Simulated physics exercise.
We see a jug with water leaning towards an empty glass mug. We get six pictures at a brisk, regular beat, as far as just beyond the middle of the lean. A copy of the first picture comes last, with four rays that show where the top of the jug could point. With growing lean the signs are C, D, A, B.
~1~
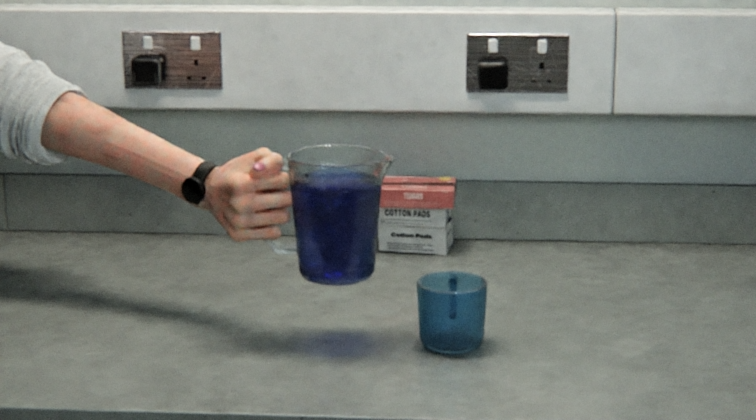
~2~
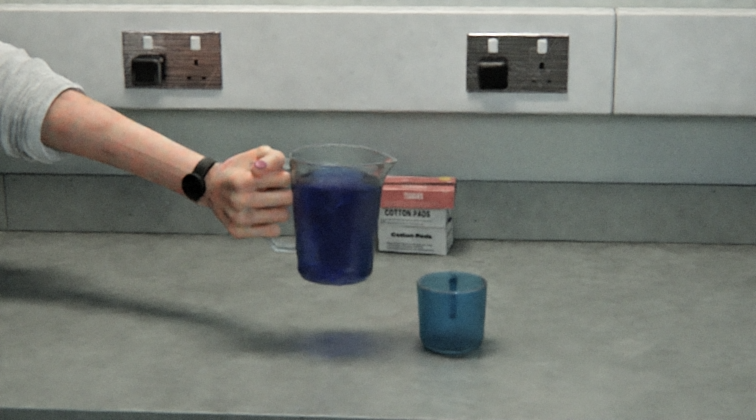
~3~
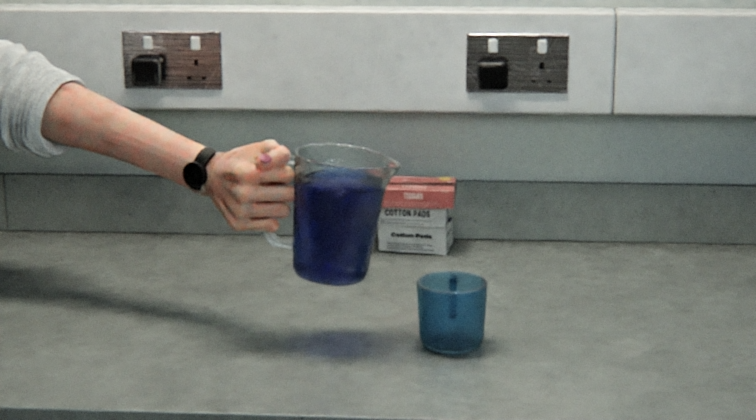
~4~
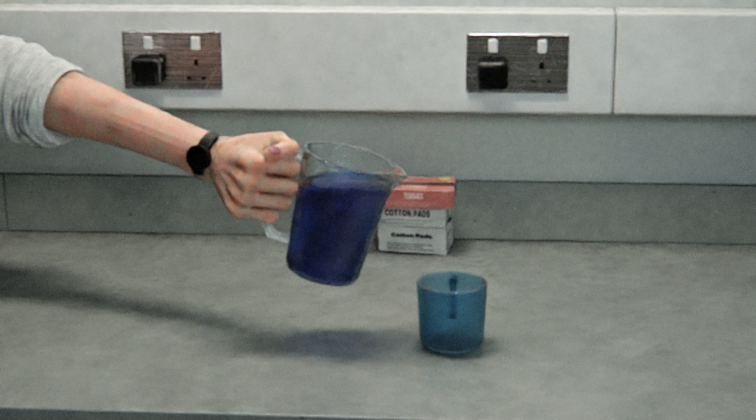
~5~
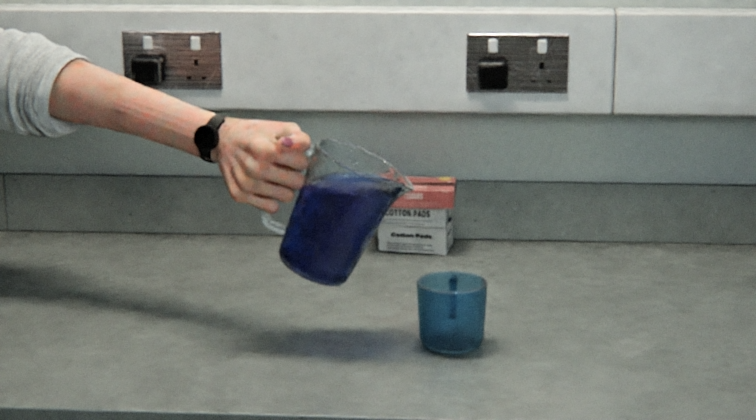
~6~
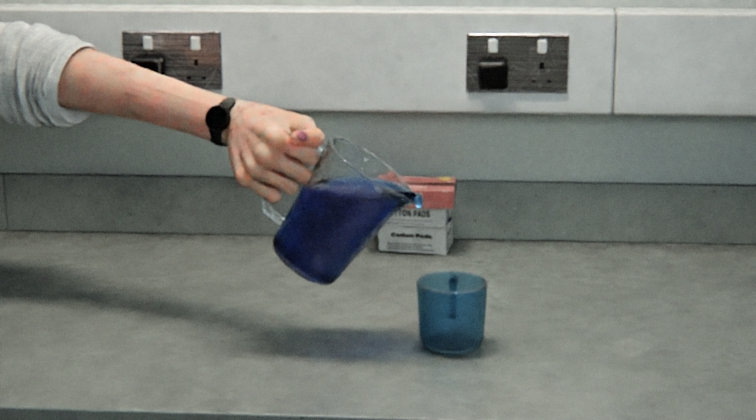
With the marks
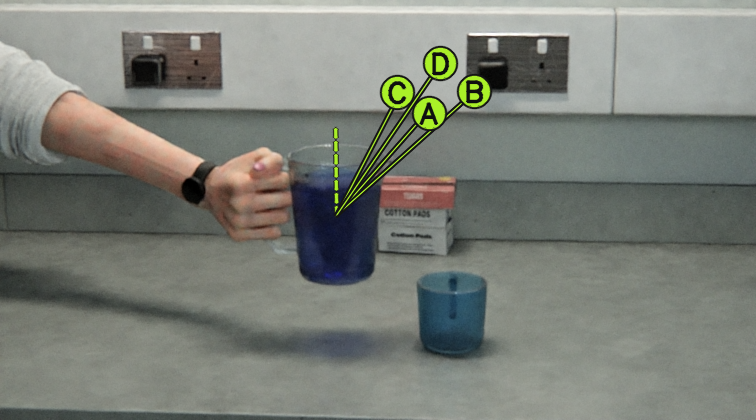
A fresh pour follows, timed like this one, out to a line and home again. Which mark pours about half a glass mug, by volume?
I would pick mark B.
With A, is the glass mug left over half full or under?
Under half.
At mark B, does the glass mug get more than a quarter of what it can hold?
Yes, clearly.
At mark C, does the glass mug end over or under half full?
Under.
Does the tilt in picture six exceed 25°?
Yes.
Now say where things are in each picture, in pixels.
Upright, lip at (393, 159); rim of the glass mug round (452, 281); nothing has left yet.
Upright, lip at (395, 161); nothing has left yet.
Tipped about 7°, lip at (400, 166); nothing has left yet.
Tipped about 15°, lip at (406, 175); nothing has left yet.
Tipped about 24°, lip at (412, 187); nothing has left yet.
Tipped about 34°, lip at (416, 201); water is over the lip, down to (420, 206).
On the marked copy, A at (416, 124); B at (461, 103); C at (391, 108); D at (431, 77).
For mark A, the glass mug ends with about 27 % of what it can hold.
For mark B, the glass mug ends with about 46 % of what it can hold.
For mark C, the glass mug ends with about 3 % of what it can hold.
For mark D, the glass mug ends with about 14 % of what it can hold.
